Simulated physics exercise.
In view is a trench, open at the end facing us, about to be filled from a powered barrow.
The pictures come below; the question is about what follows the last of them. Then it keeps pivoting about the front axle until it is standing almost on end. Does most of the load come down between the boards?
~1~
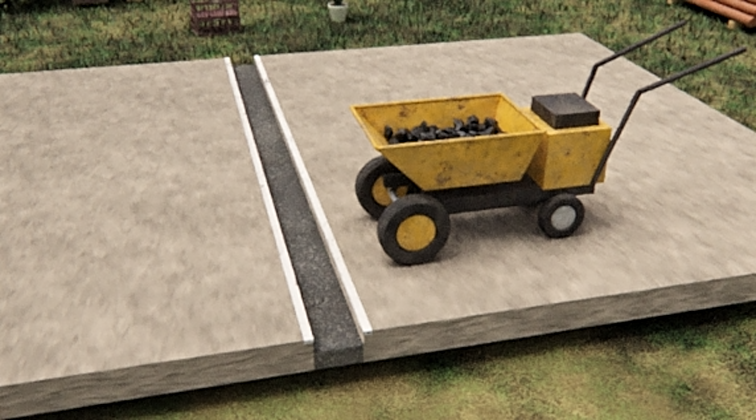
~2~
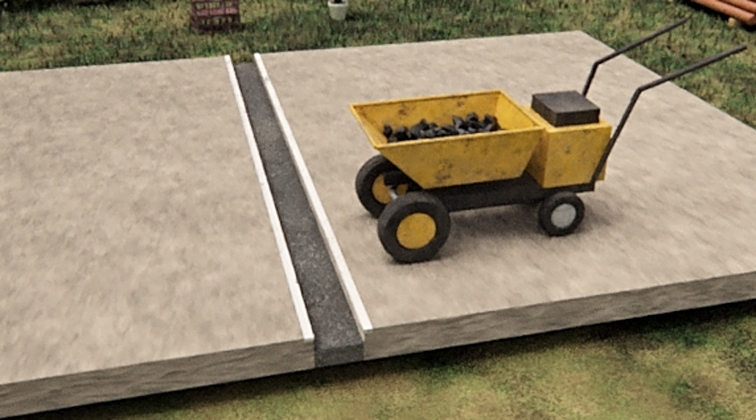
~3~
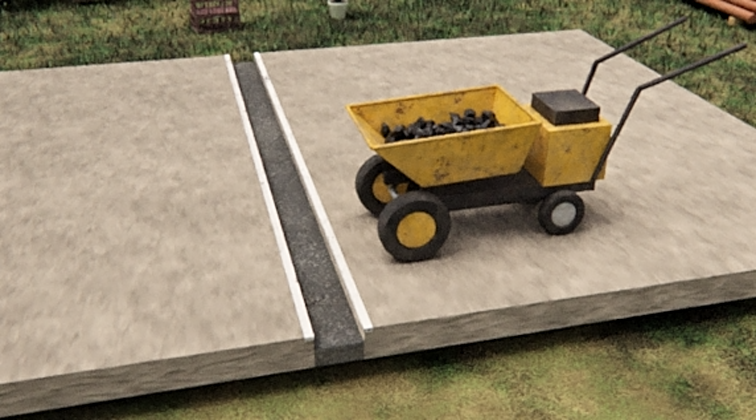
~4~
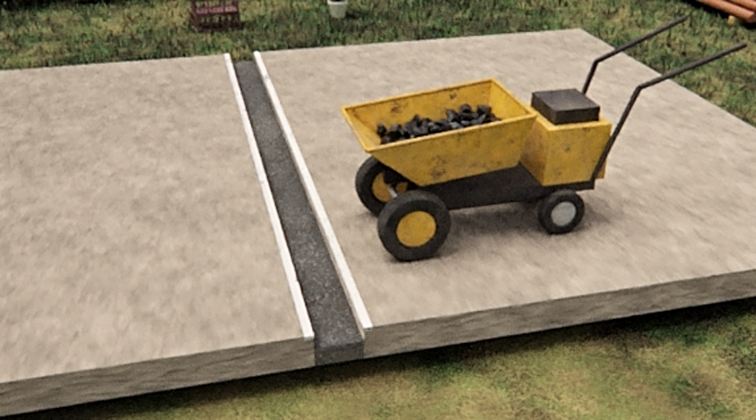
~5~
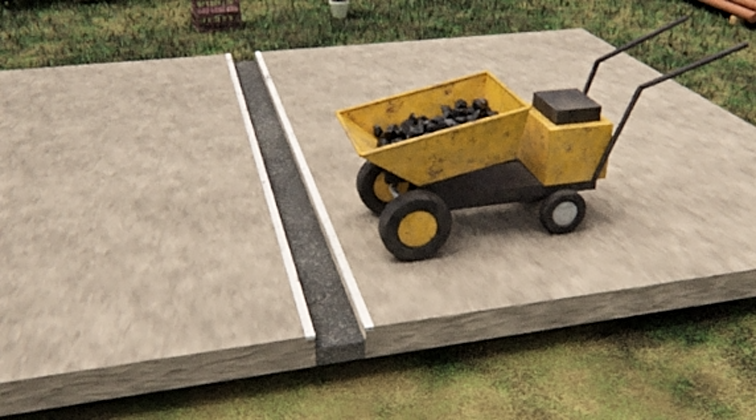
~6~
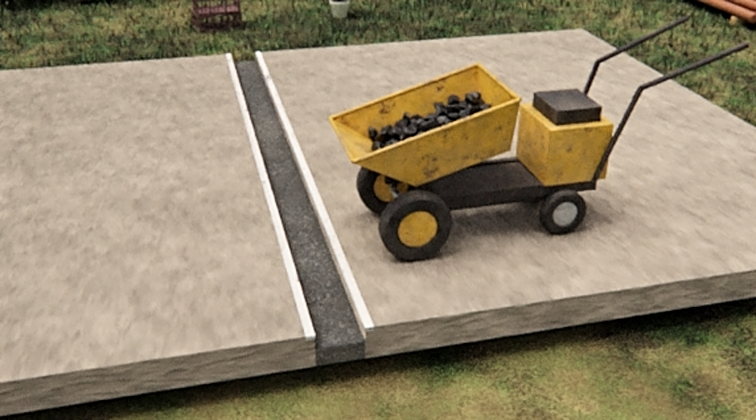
Ends mostly outside.
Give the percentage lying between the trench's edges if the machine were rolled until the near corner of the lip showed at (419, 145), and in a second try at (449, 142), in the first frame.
60 per cent, then 40 per cent.
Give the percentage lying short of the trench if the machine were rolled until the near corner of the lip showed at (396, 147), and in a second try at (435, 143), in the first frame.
In order: 0 % and 10 %.
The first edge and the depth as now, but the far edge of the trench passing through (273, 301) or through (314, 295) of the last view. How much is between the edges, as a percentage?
First try: About 60 %; second try: About 10 %.
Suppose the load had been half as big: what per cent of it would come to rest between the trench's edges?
I'd put it at about 40 per cent.
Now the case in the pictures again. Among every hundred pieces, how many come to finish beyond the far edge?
Estimate: Some 45 percent.
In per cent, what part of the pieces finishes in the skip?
I'd put it at about 30 per cent.
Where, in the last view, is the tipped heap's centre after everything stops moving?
Once nothing moves, the middle sits near (272, 245).
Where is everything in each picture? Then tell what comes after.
In the first picture, lip of the skip near (377, 149), level; top of the load near (462, 138), lumps of coal; first edge of the trench near (353, 294); far edge near (298, 301), the trench under half as wide as the skip, and shallow for its width.
In the second picture, lip of the skip near (376, 147), level; top of the load near (465, 140).
In the third picture, lip of the skip near (373, 148), tipped barely; top of the load near (458, 132).
In the fourth picture, lip of the skip near (367, 151), tipped a little; top of the load near (468, 126).
In the fifth picture, lip of the skip near (361, 155), tipped a little; top of the load near (463, 122).
In the sixth picture, lip of the skip near (353, 162), tipped clearly; top of the load near (469, 114); first edge of the trench near (355, 290); far edge near (299, 298).
Shortly afterwards, skip tipped steeply; the whole lot in the skip.
Next, skip tipped right over; near half in the skip; near a quarter in or heaped over the trench; near a quarter beyond it.
Some moments later, skip tipped right over; near a quarter in the skip; near a quarter in or heaped over the trench; near half beyond it.
In the end, skip tipped right over; near a quarter in the skip; near a quarter in or heaped over the trench; near half beyond it.
